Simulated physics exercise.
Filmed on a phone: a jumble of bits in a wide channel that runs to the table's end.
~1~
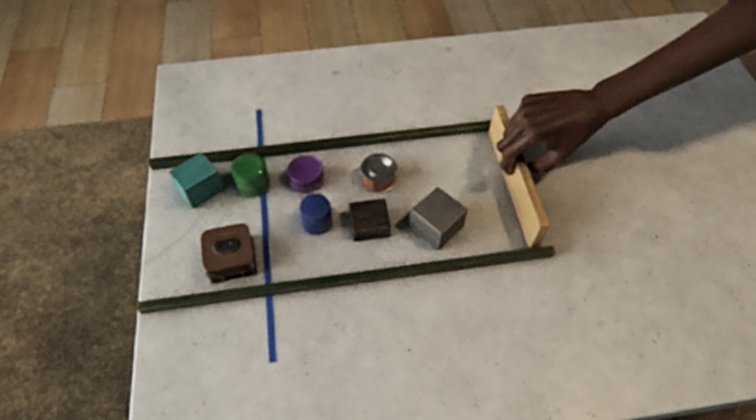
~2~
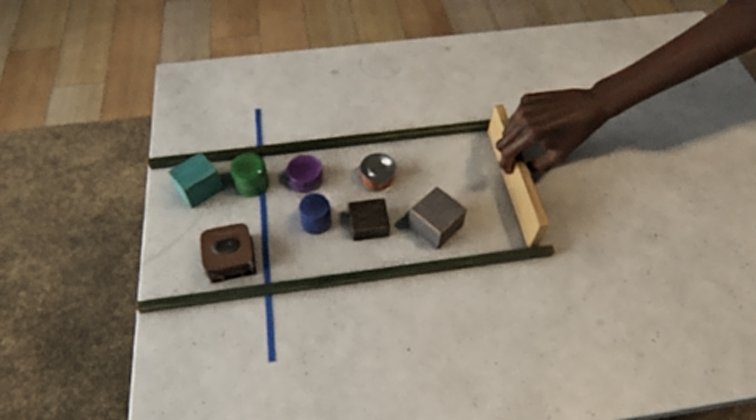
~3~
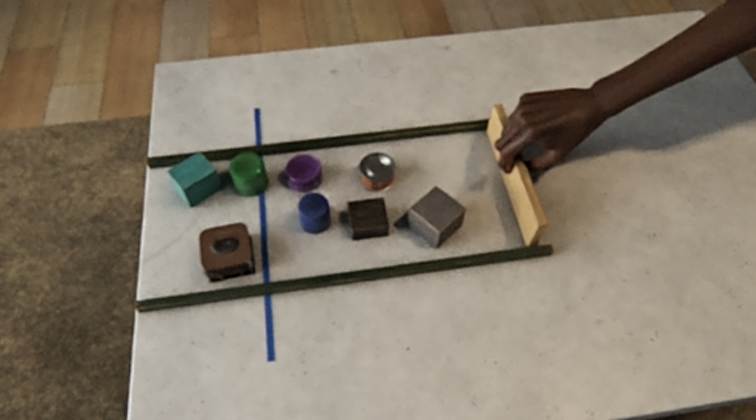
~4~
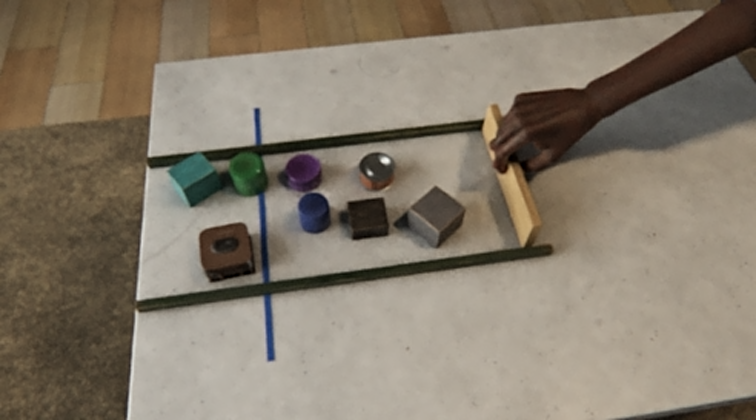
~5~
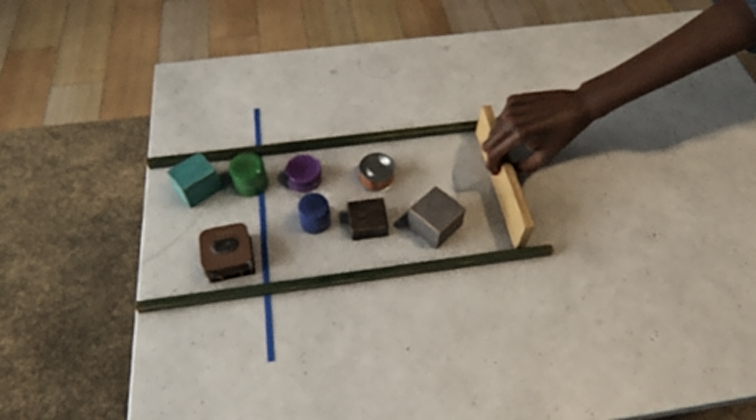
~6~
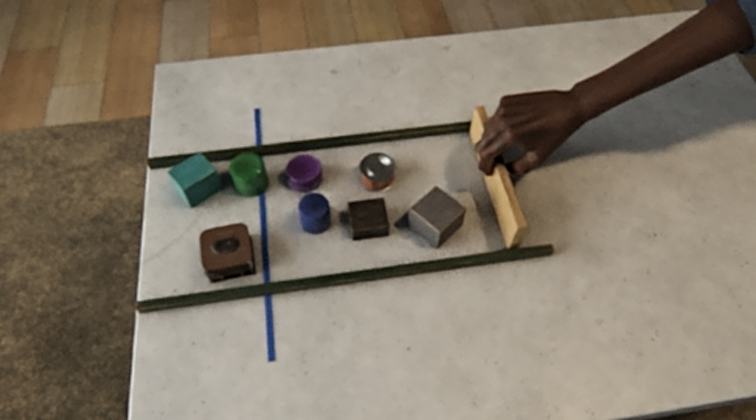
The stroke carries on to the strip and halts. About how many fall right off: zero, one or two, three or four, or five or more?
In the end the number that fall off is zero.
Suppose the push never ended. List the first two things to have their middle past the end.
They are the blue lid, the turquoise block.
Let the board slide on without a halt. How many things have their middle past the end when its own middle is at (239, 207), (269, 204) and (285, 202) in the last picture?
It would be 0, 0 and 0.
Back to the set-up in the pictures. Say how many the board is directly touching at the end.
That makes 3.
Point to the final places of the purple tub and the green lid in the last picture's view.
First (242, 166), then (211, 180).
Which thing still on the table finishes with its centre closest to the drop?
The blue lid ends nearest.
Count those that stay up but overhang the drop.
That would be 0.
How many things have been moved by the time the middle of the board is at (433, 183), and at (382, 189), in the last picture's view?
2 and 4.
Early on, none off yet; turquoise block at rest near (196, 180); brown case at rest near (228, 252); green lid at rest near (249, 175).
A while later, none off yet; turquoise block at rest near (193, 181); brown case travelled about its own width near (200, 260); green lid travelled a little near (233, 174).
Finally, the number that fall off is zero.
